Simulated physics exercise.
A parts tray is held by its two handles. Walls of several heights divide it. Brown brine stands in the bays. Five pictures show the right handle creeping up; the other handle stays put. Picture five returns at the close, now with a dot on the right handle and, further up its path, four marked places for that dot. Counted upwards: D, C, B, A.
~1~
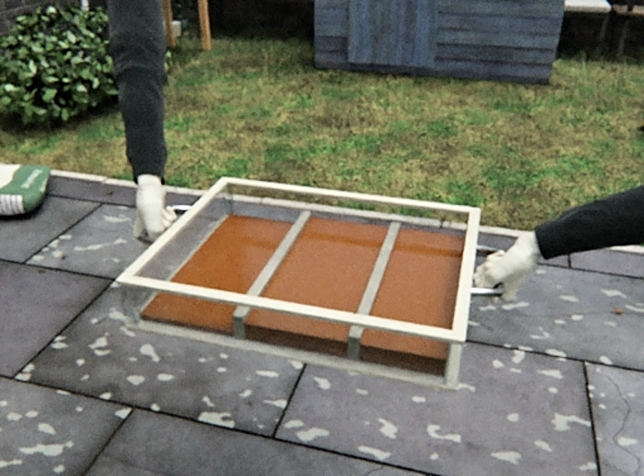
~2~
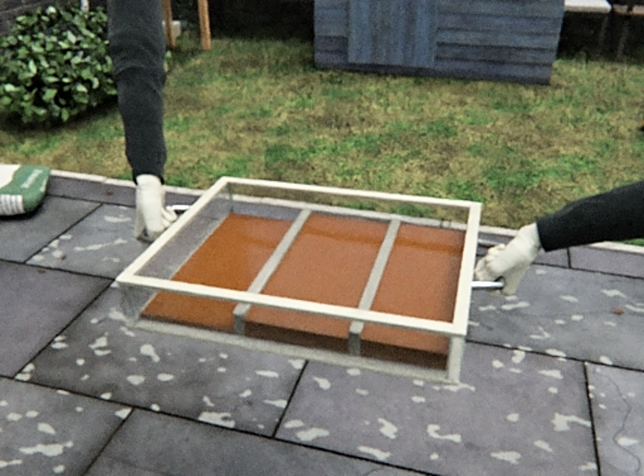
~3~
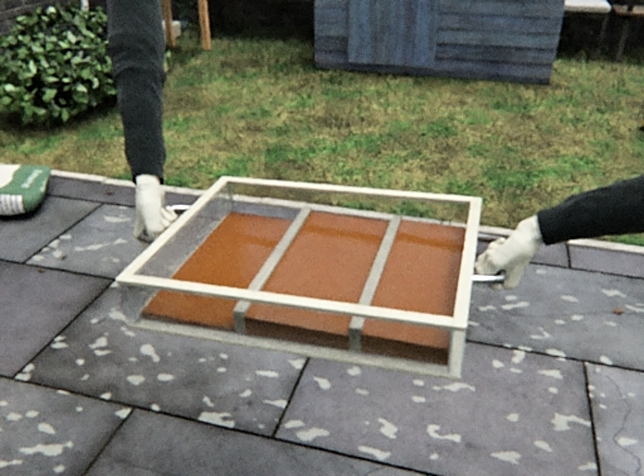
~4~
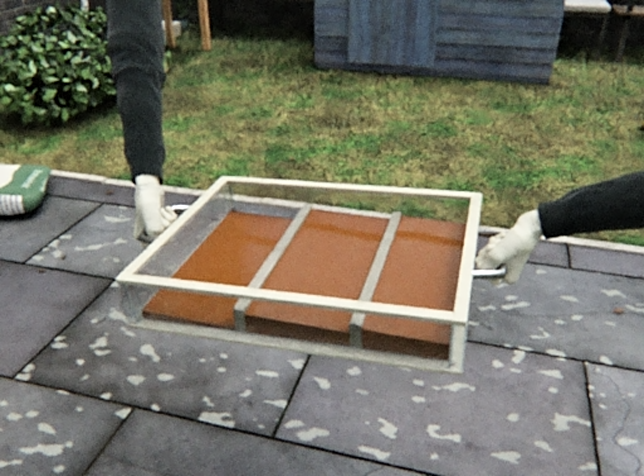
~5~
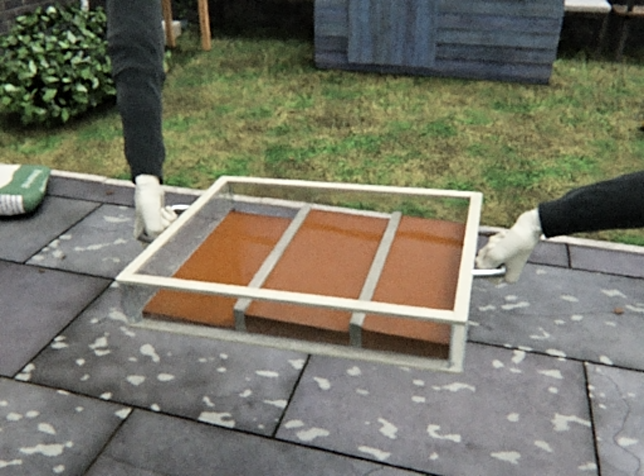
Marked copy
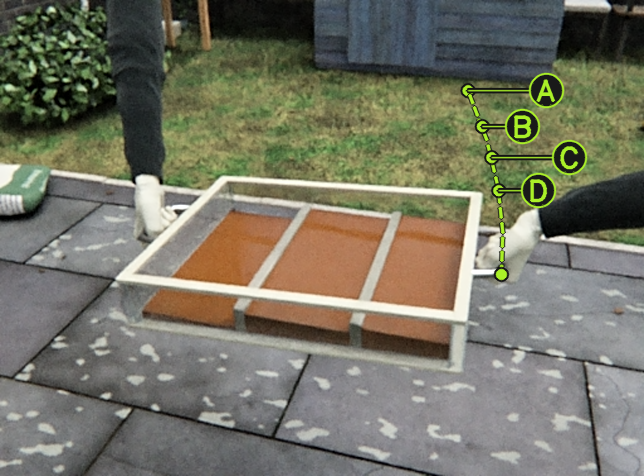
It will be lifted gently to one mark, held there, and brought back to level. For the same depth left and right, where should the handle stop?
D beats the others.
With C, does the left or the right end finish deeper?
The left end bay.
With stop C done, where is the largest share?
It is the left one.
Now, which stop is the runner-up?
That would be C.
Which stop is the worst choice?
A it is.
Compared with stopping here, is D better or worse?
It is better.
In lime, A at (468, 90); B at (482, 126); C at (491, 157); D at (498, 190).
For stop A, the left end bay stands much deeper than the other; about 13 % goes over the rim.
For stop B, the left end bay stands much deeper than the other; nothing spills.
For stop C, the left end bay stands much deeper than the other; nothing spills.
For stop D, the two end bays stand about equally deep; nothing spills.
